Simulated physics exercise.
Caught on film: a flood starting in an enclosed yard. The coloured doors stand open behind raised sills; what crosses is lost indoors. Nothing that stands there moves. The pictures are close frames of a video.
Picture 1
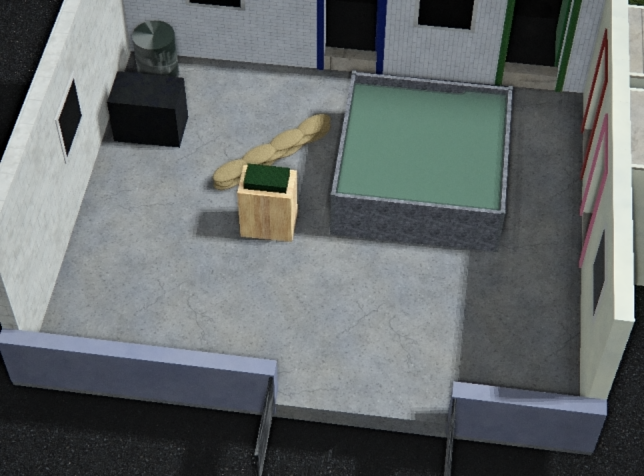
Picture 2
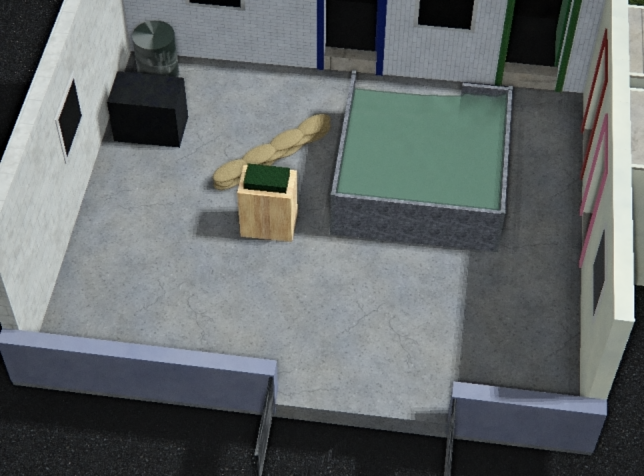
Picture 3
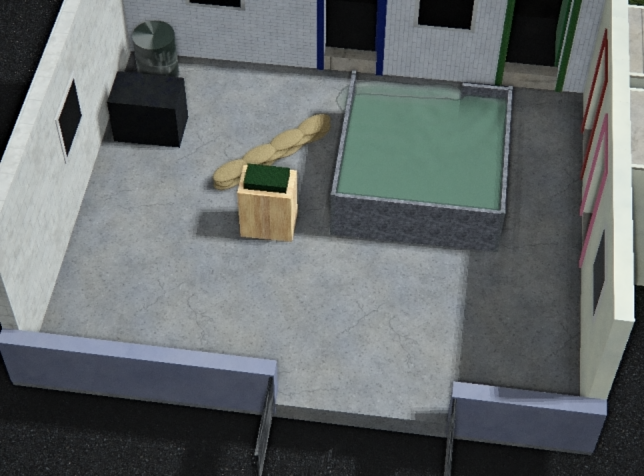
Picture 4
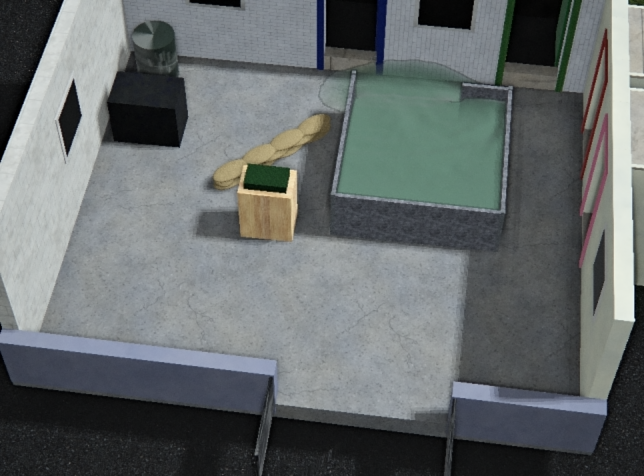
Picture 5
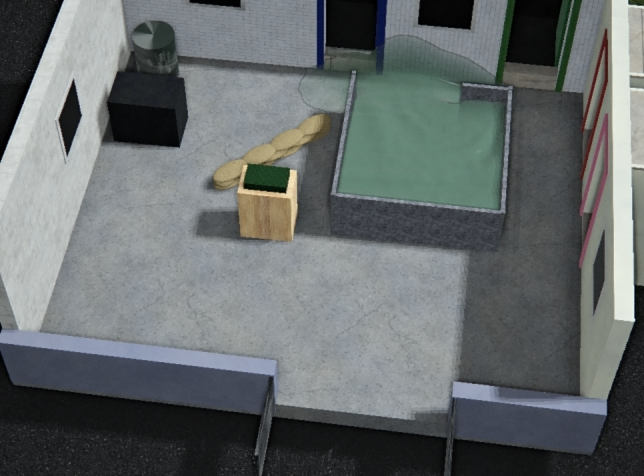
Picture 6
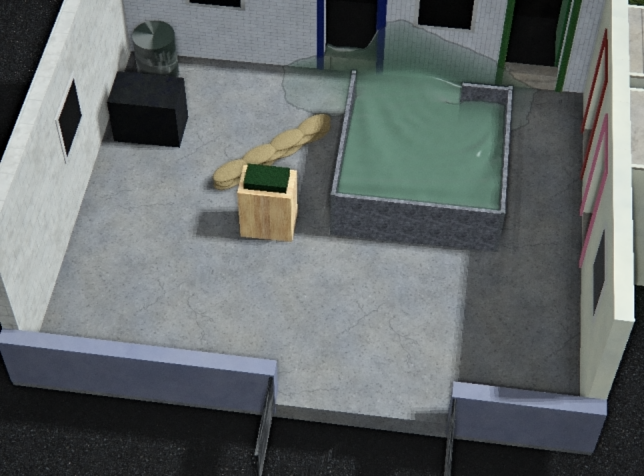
Green water sat still in a stone tank in a walled yard, then poured out through a gap in the far side and spread leftward across the floor near the coloured doorways.
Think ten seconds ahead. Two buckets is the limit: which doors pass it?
The red door lets in a lot; the blue door lets in a lot; the pink door admits no more than that; the green door admits no more than that.
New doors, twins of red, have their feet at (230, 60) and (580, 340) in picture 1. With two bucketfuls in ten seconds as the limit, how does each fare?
As listed: Passes that mark, is under.
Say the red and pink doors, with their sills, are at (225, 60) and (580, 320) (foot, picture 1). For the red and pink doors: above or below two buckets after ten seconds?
In short: The red one floods; the pink one keeps below it.
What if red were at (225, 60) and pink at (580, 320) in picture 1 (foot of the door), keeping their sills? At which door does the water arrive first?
First comes the blue door.
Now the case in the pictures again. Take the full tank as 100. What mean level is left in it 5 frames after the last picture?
Some 64 per cent.
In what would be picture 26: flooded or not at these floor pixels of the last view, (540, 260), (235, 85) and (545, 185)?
One after the other: Wet, wet, covered.
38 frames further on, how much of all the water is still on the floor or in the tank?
About 92 per cent.
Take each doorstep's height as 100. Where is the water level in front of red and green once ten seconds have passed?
About 70 and 30 per cent.
A moment on, water covers 20 % of the floor; the red door wet at the sill, nothing in, the blue door over two buckets in, the pink door not reached, the green door wet at the sill, nothing in.
Next, water covers 30 % of the floor; the red door over two buckets in, the blue door far over two buckets in, the pink door wet at the sill, nothing in, the green door wet at the sill, nothing in.
Then, water covers 60 % of the floor; the red door far over two buckets in, the blue door far over two buckets in, the pink door wet at the sill, nothing in, the green door wet at the sill, nothing in.
Later, water covers 75 % of the floor; the red door far over two buckets in, the blue door far over two buckets in, the pink door wet at the sill, nothing in, the green door under two buckets in.
In the end, water covers 95 % of the floor; the red door far over two buckets in, the blue door far over two buckets in, the pink door wet at the sill, nothing in, the green door under two buckets in.
